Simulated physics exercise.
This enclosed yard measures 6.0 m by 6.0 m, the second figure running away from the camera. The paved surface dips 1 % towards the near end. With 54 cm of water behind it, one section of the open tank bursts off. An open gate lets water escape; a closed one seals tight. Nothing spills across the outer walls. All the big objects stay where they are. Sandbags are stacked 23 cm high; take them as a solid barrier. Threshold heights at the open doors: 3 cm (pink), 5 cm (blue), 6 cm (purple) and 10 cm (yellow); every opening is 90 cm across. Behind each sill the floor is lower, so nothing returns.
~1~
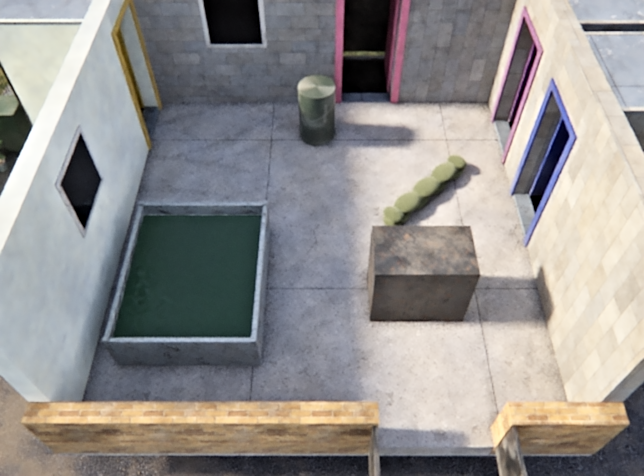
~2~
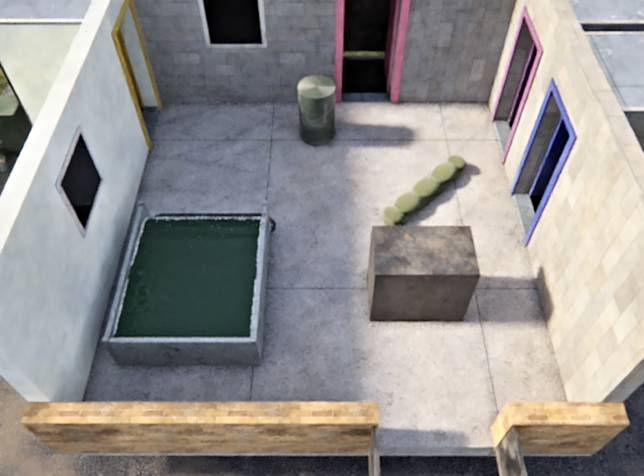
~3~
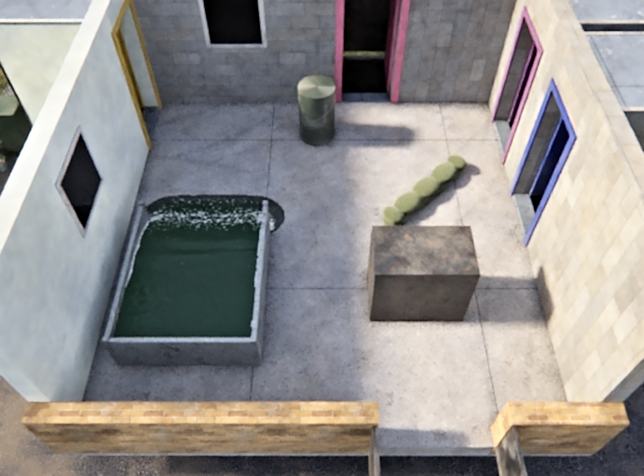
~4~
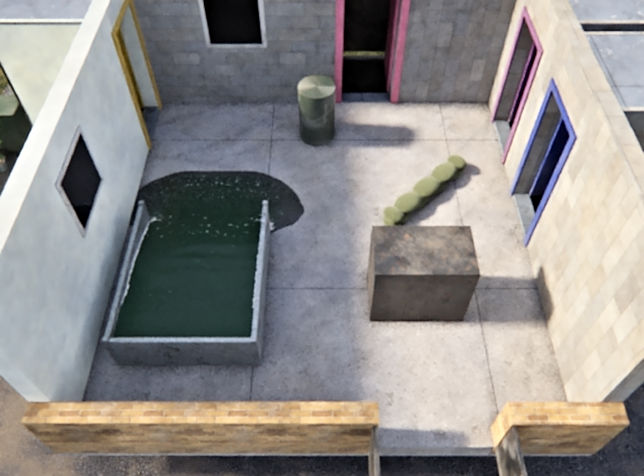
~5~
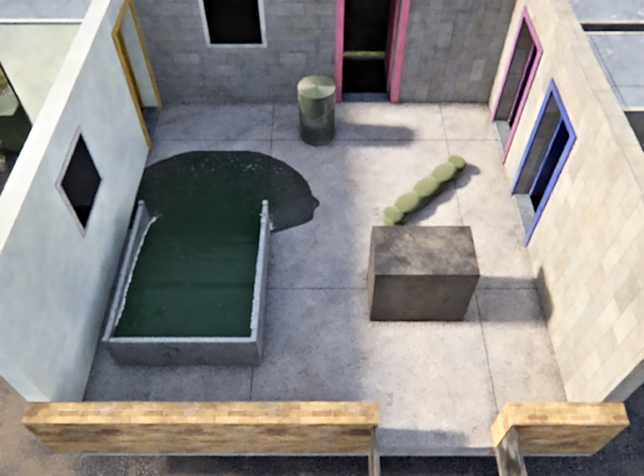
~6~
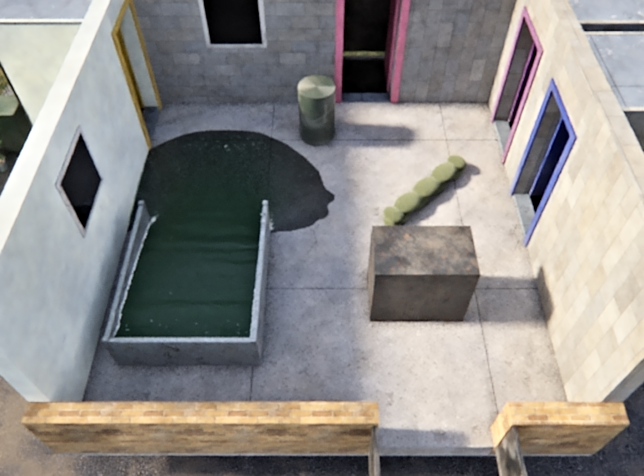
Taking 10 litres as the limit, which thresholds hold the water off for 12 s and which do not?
Door by door: At the pink door it goes over the limit; at the blue door it stays under the limit; at the purple door it exceeds the limit; at the yellow door it goes over the limit.
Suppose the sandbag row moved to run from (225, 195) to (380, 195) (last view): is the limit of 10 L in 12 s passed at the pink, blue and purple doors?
Then: Pink past it, blue over, purple past it.
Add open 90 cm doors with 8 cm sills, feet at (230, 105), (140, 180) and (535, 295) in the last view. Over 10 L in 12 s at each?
In turn: Past it, over, below.
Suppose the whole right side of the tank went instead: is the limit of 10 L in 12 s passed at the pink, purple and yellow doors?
Then: Pink past it, purple over, yellow not over.
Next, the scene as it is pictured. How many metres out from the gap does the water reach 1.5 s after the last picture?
About 4.0 m.
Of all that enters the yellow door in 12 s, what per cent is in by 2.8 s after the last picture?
About 70 per cent.
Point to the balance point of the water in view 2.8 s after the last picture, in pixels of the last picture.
Near (249, 176).
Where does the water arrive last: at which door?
The blue one.
Then, 0.7 s after the last picture water covers 30 % of the floor and is deepest (23 cm) near (220, 109); pink door not reached, blue door not reached, purple door not reached, yellow door 9 cm at the sill, 0 L in.
Then, 1.5 s after the last picture water covers 35 % of the floor and is deepest (34 cm) near (171, 109); pink door 4 cm at the sill, 0 L in, blue door not reached, purple door not reached, yellow door 20 cm at the sill, 14 L in.
Then, 2.8 s after the last picture water covers 45 % of the floor and is deepest (22 cm) near (155, 129); pink door 7 cm at the sill, 3 L in, blue door not reached, purple door 9 cm at the sill, 0 L in, yellow door 22 cm at the sill, 98 L in.
Then, 6.3 s after the last picture water covers 75 % of the floor and is deepest (16 cm) near (77, 426); pink door 3 cm at the sill, 16 L in, blue door 3 cm at the sill, 0 L in, purple door 9 cm at the sill, 98 L in, yellow door 7 cm at the sill, 140 L in.
Then, 11.3 s after the last picture water covers 95 % of the floor and is deepest (8 cm) near (560, 426); pink door 4 cm at the sill, 28 L in, blue door 3 cm at the sill, 0 L in, purple door 4 cm at the sill, 112 L in, yellow door 2 cm at the sill, 140 L in.
